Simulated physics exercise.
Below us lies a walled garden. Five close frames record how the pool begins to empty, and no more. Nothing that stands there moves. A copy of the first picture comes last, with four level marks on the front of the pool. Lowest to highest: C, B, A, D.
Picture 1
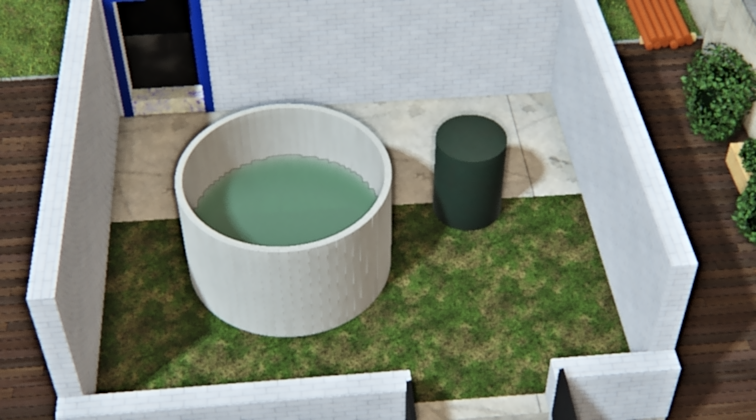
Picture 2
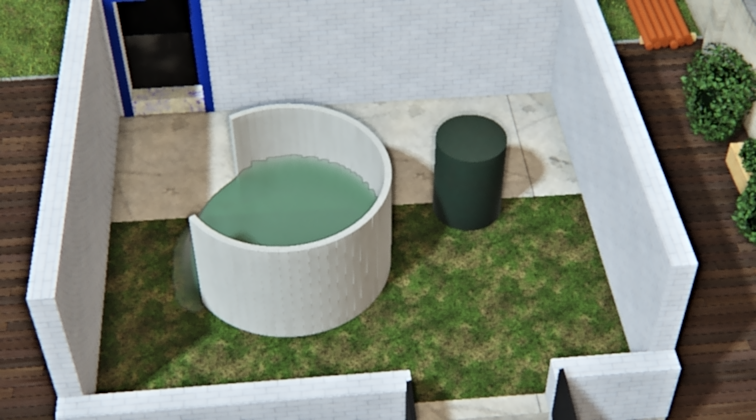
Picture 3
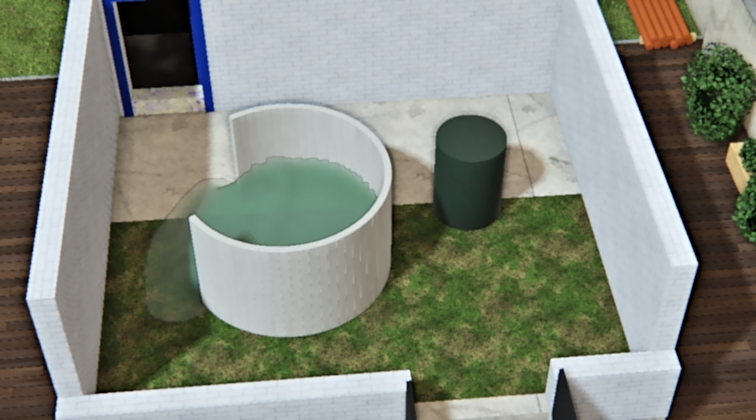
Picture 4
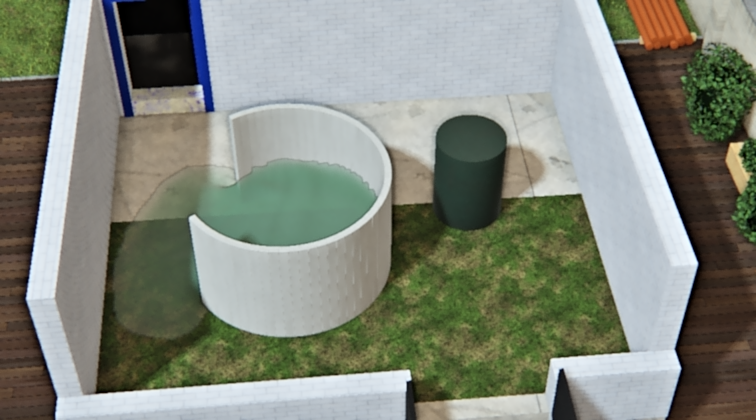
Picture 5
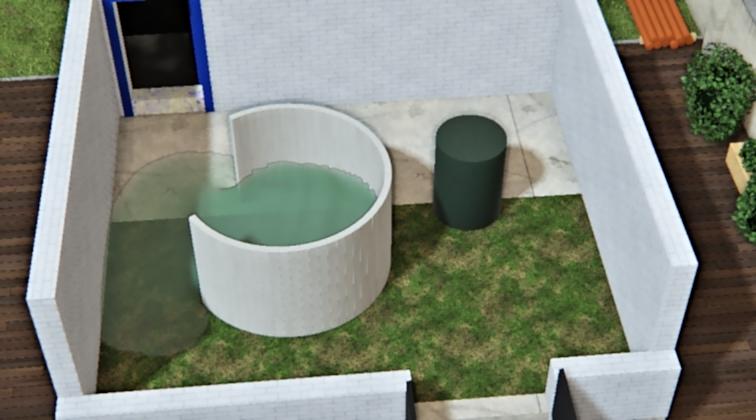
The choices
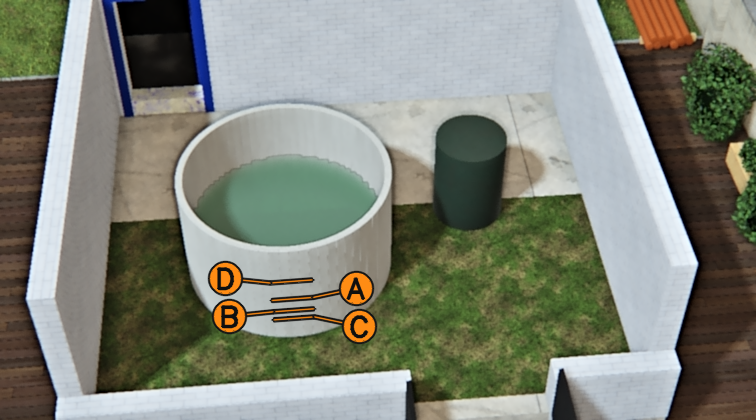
The clip opens on a walled garden seen from above, with still green water in a round white pool beside a dark green cylinder. The pool's left side is suddenly open, and water pours out through the gap, then spreads in a widening, see-through sheet over the grass and paving toward the left wall.
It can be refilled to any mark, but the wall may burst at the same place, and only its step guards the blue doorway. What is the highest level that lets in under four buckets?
The limit is B.
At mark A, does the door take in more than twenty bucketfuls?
No.
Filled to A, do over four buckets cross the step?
Yes, it does.
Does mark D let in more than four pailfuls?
Yes, it does.
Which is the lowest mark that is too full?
That would be A.
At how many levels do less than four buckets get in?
Two of the four.
In orange, A at (292, 298); B at (293, 310); C at (294, 318); D at (291, 281); from the bottom up C, B, A, D.
With A, about 9 bucketfuls get in.
With B, a bucket or two gets in.
With C, nothing gets over.
With D, dozens of bucketfuls pour in.
